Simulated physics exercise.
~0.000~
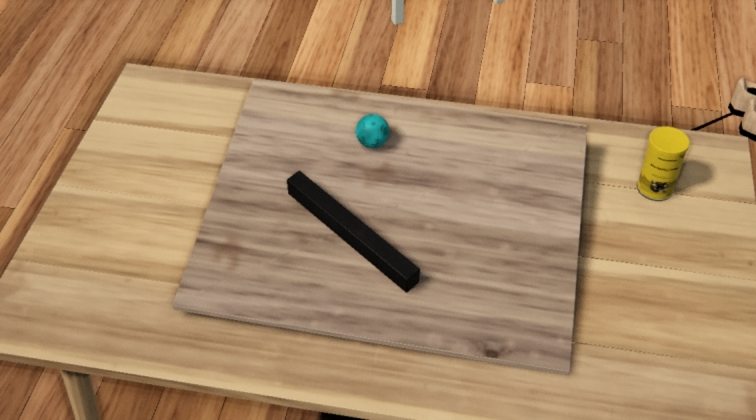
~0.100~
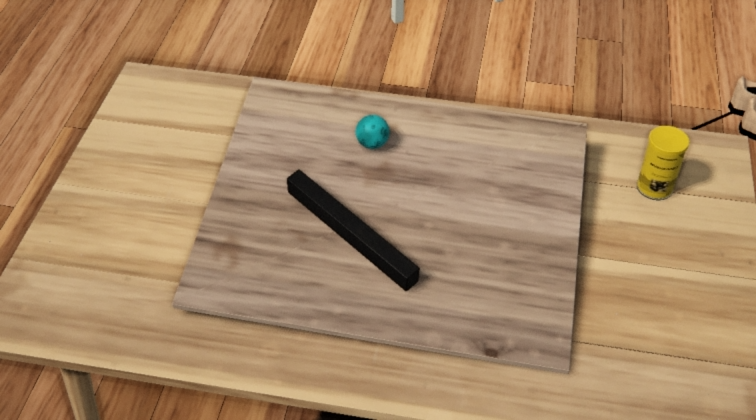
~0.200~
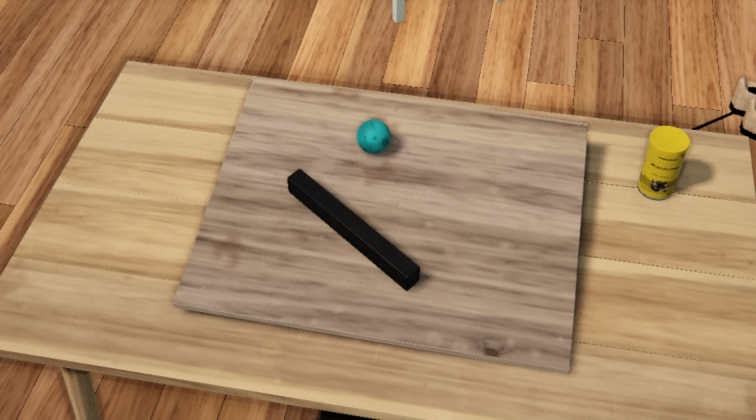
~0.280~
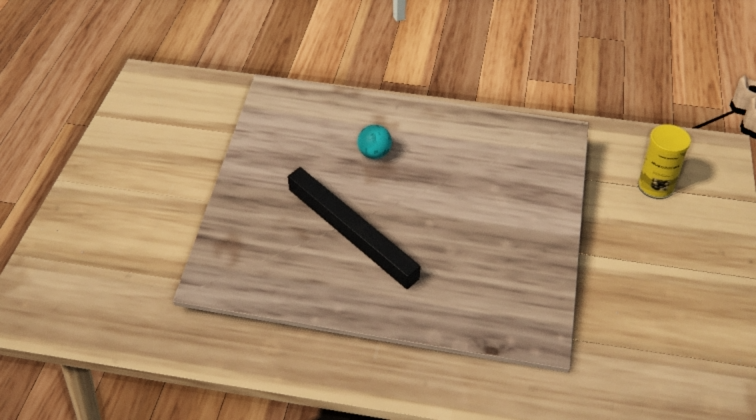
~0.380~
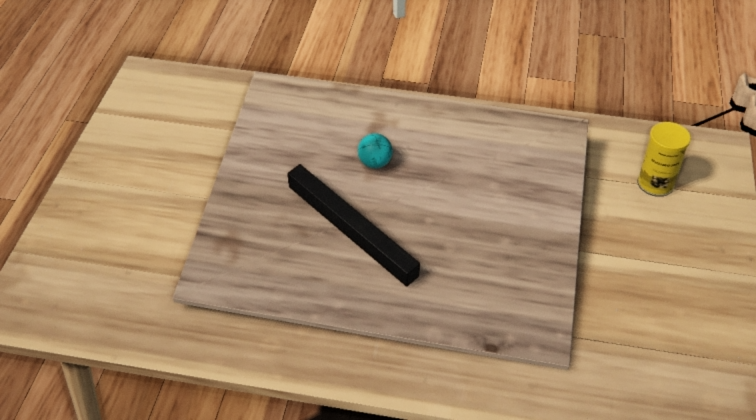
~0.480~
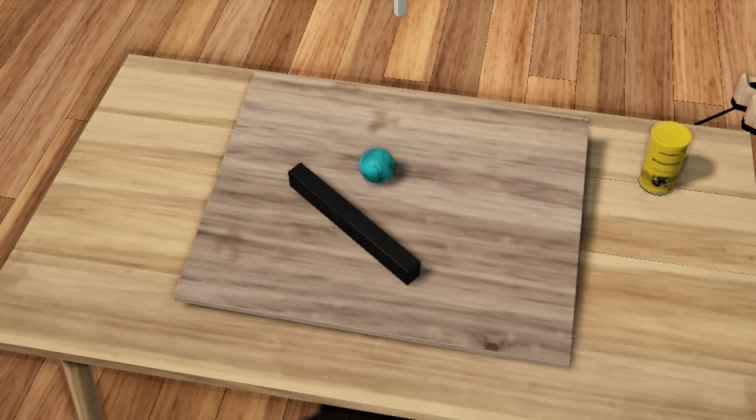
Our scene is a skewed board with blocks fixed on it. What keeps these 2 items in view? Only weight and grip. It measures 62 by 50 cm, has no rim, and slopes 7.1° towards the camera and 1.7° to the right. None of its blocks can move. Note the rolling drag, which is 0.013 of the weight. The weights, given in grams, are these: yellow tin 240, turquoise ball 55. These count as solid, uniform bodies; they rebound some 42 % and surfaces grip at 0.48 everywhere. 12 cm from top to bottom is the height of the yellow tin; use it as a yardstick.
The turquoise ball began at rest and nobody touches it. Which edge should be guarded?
Exit: The front border.
Around 1.08 s, 11 cm of board to the near edge; turquoise ball near (455, 272).
Around 1.48 s, it has gone over the near edge; turquoise ball near (550, 399).
Finally (1.8 s), it has gone over the near edge; yellow tin still in place (within 8 cm).
